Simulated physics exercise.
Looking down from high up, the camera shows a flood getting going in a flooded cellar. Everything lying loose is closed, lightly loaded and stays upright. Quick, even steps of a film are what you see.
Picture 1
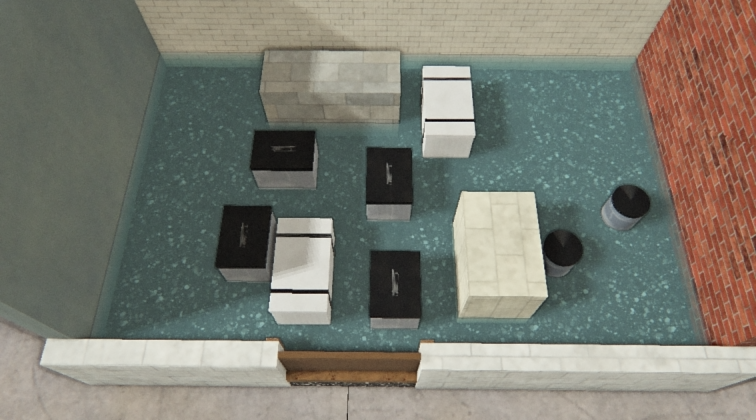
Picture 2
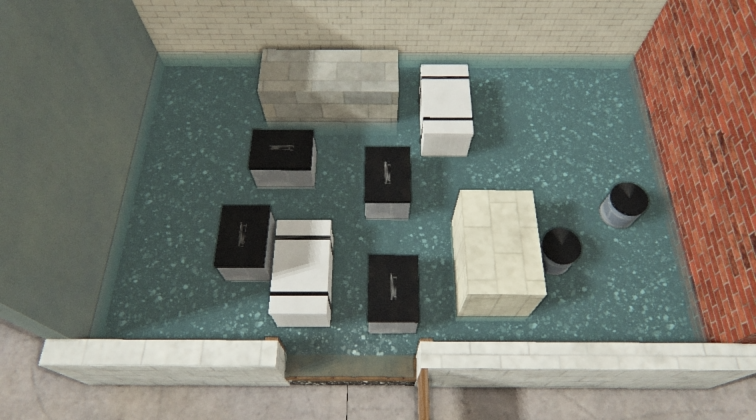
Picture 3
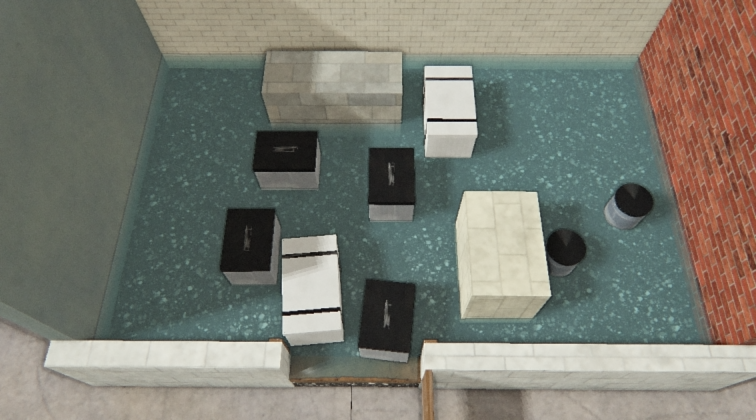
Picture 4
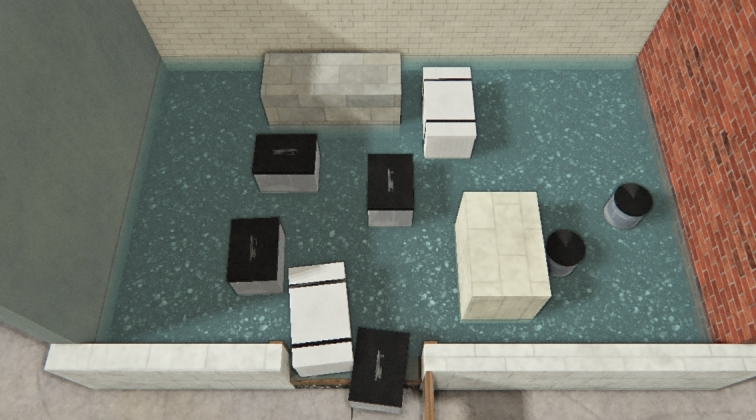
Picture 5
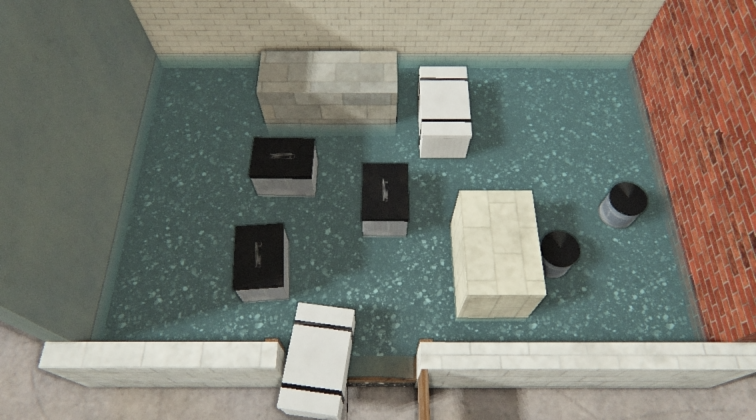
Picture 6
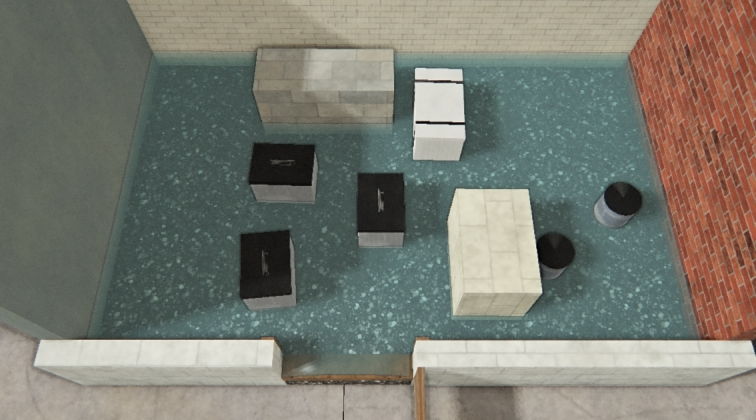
To begin with, dark-topped and white boxes sit in a walled pool of teal water, its brown front gate shut. The gate swings open, and the nearest dark-topped box drifts out through the gap, followed by a white box, both leaving view, while the remaining dark-topped boxes shift slightly forward.
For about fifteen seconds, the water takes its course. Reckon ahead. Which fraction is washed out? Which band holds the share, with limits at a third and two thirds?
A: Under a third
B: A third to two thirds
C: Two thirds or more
Option C: Two thirds or more.
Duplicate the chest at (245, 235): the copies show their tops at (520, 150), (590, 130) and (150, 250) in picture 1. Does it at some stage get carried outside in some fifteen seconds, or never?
Going one by one, I'd say it leaves, then it doesn't leave, then it leaves.
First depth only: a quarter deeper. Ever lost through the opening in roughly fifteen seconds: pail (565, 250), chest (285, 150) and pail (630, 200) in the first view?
Log - object 1: Still there; object 2: Lost; object 3: Still there.
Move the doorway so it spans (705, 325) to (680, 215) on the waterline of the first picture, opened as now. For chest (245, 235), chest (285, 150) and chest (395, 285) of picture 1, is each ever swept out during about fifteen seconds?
Answer, item by item: Not lost, not lost, not lost.
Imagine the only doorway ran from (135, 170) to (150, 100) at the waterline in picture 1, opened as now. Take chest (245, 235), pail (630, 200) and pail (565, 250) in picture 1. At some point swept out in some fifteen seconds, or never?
The three read escape, no escape and no escape, in that order.
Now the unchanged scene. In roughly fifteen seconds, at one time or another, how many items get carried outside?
That gives 6.
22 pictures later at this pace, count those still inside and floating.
Tally at that point: 3.
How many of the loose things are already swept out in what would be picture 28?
By my count it is 5.
A moment on, 2 of 8 are out; 6 afloat.
Next, 4 of 8 are out; 4 afloat.
Later, 5 of 8 are out; 3 afloat.
In the end, 6 of 8 are out; 2 afloat.
